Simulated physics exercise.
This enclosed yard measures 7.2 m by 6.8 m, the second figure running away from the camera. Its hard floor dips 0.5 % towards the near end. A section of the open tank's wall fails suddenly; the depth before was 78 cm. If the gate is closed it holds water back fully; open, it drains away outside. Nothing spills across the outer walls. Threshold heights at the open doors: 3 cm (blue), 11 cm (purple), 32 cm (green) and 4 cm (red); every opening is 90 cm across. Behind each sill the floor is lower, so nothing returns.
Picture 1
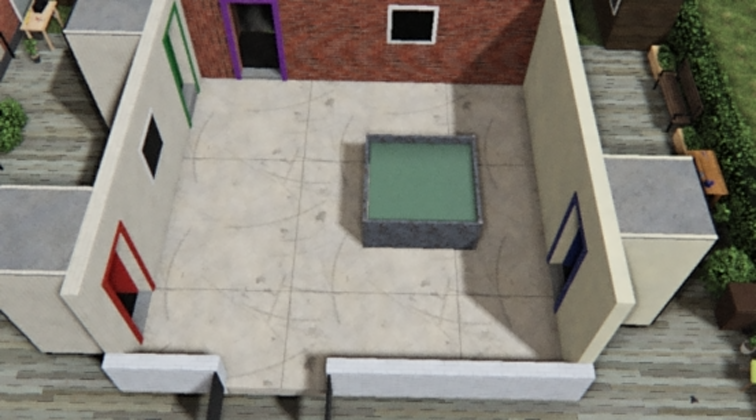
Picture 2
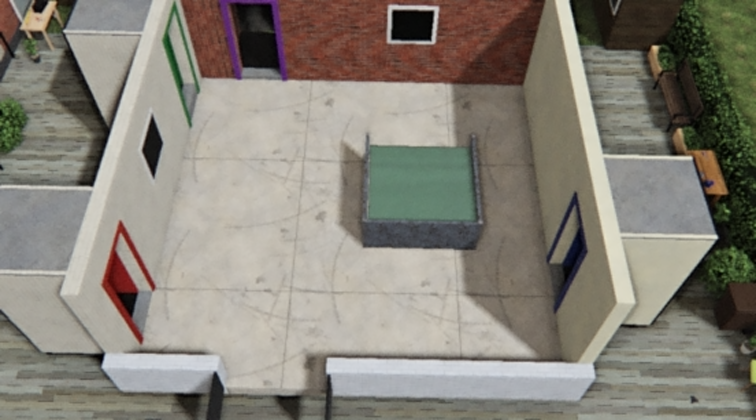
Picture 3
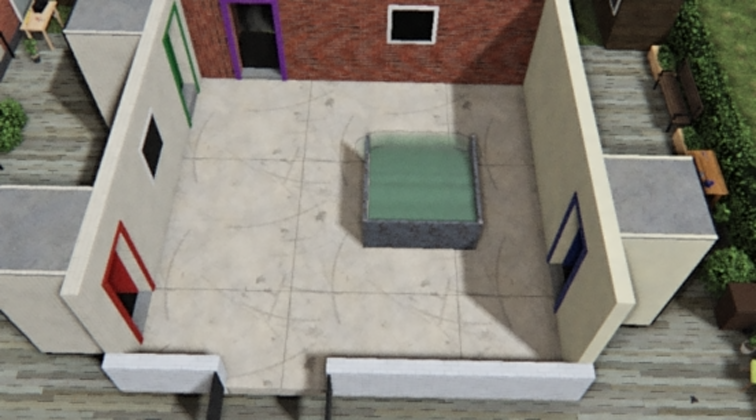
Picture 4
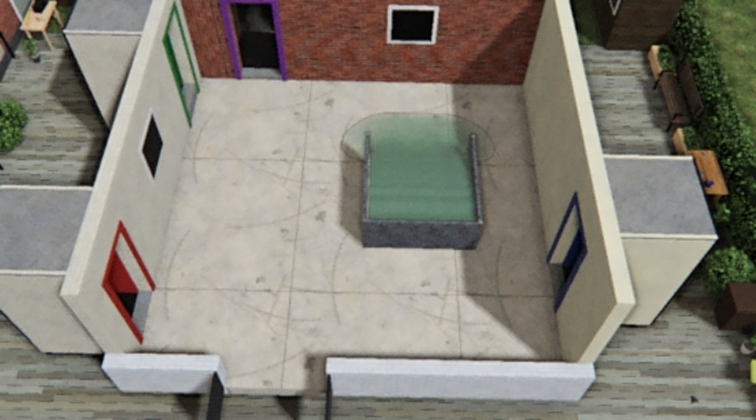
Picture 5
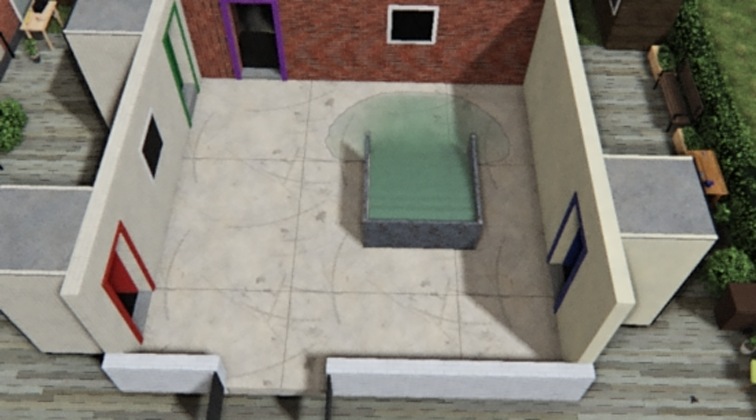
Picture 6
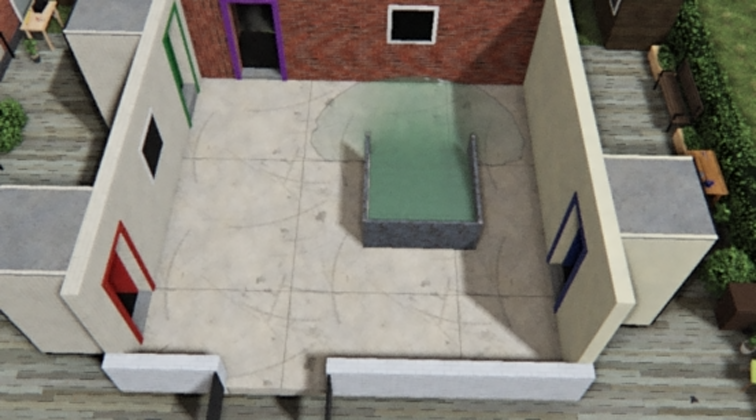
The video shows a raised view of a walled yard with an open tank of green water; the tank's far side gives way, and water pours out, spreading in a widening rounded sheet across the pale floor toward the brick wall.
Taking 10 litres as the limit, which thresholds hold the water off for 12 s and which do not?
Door by door: At the blue door it goes over the limit; at the purple door it does not reach the limit; at the green door it stays under the limit; at the red door it exceeds the limit.
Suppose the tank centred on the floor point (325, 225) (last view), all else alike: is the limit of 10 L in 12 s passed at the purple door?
Then: Purple past it.
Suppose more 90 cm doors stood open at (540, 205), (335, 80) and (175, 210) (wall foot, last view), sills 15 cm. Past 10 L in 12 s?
In that order: Below, over, not over.
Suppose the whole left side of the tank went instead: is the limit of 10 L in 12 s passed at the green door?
Then: Green under.
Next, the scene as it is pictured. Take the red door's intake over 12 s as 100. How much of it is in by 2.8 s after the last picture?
Some 0 per cent by then.
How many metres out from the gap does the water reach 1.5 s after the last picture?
Roughly 5.2 m.
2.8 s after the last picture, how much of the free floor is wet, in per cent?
About 45 per cent.
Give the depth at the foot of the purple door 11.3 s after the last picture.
About 4.0 cm.
Then, 0.7 s after the last picture water covers 20 % of the floor and is deepest (50 cm) near (412, 94); blue door not reached, purple door not reached, green door not reached, red door not reached.
Then, 1.5 s after the last picture water covers 25 % of the floor and is deepest (50 cm) near (517, 91); blue door not reached, purple door 12 cm at the sill, 0 L in, green door not reached, red door not reached.
Then, 2.8 s after the last picture water covers 45 % of the floor and is deepest (28 cm) near (209, 84); blue door 4 cm at the sill, 0 L in, purple door 8 cm at the sill, 0 L in, green door 25 cm at the sill, 0 L in, red door not reached.
Then, 6.3 s after the last picture water covers 90 % of the floor and is deepest (17 cm) near (513, 379); blue door 7 cm at the sill, 5 L in, purple door 10 cm at the sill, 2 L in, green door 11 cm at the sill, 0 L in, red door 4 cm at the sill, 0 L in.
Then, 11.3 s after the last picture water covers 100 % of the floor and is deepest (10 cm) near (136, 371); blue door 5 cm at the sill, 43 L in, purple door 4 cm at the sill, 2 L in, green door 5 cm at the sill, 0 L in, red door 10 cm at the sill, 78 L in.
